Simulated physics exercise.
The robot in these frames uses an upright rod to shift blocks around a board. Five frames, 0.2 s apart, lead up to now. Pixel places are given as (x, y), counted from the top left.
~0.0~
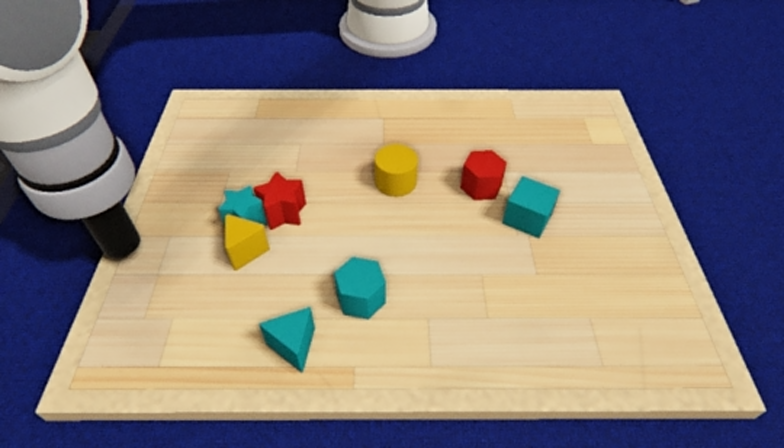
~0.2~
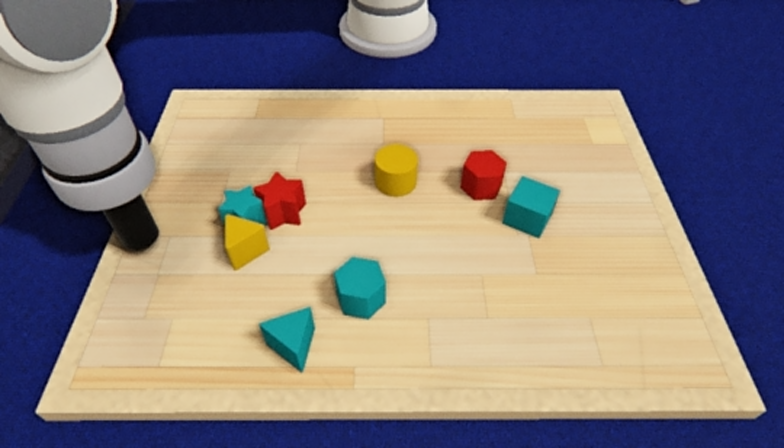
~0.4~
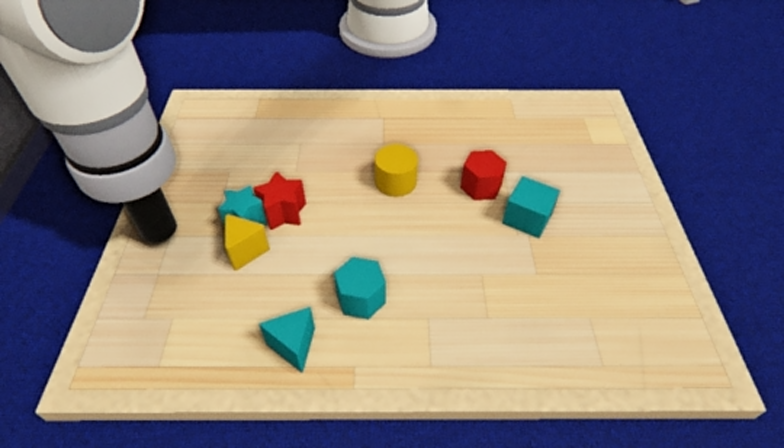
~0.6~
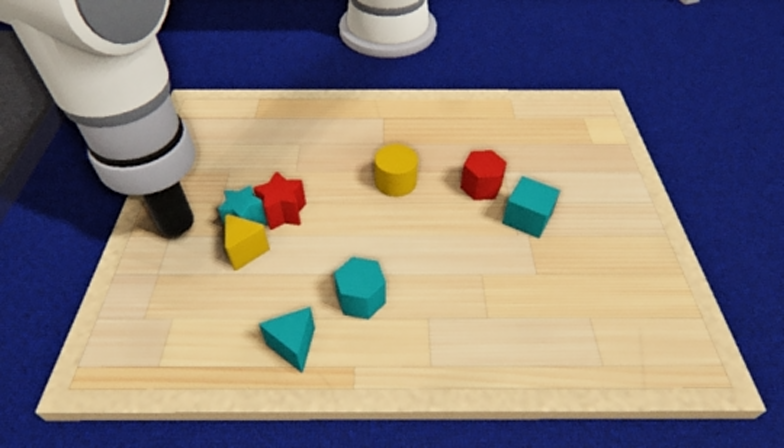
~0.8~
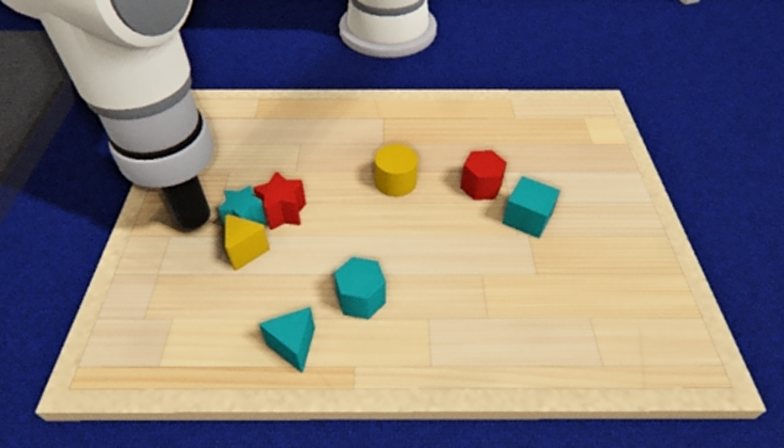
A robot arm with a black rod moved a short way right over the left side of a wooden board, nearing a turquoise star, while all the colored blocks stayed still.
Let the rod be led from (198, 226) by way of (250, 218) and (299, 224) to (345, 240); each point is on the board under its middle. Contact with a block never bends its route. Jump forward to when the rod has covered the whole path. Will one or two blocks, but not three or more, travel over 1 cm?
In short: No.
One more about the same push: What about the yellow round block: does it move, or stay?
At the end of the path, the yellow round block has moved off its old spot.
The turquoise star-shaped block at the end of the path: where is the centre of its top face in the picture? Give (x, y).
Put as a pixel place, it's (370, 202).
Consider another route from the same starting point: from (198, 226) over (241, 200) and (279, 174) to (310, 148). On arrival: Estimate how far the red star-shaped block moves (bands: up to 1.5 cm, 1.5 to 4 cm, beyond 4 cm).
The red star-shaped block ends up a moderate distance away, 1.5 to 4 cm.
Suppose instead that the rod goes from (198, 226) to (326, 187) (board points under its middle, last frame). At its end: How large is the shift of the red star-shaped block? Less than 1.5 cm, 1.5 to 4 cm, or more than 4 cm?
Ends over 4 cm away.
What follows on the original path. One third of the way, rod (249, 209); turquoise star-shaped block (278, 195); red star-shaped block (314, 185).
Two thirds of the way, rod (298, 215); turquoise star-shaped block (328, 196), turned 15° anticlockwise; red star-shaped block (360, 181).
At the end, rod (344, 231); yellow triangular piece still; turquoise star-shaped block (370, 202), turned 40° anticlockwise; red star-shaped block (390, 179), turned 35° anticlockwise; yellow round block (411, 150).
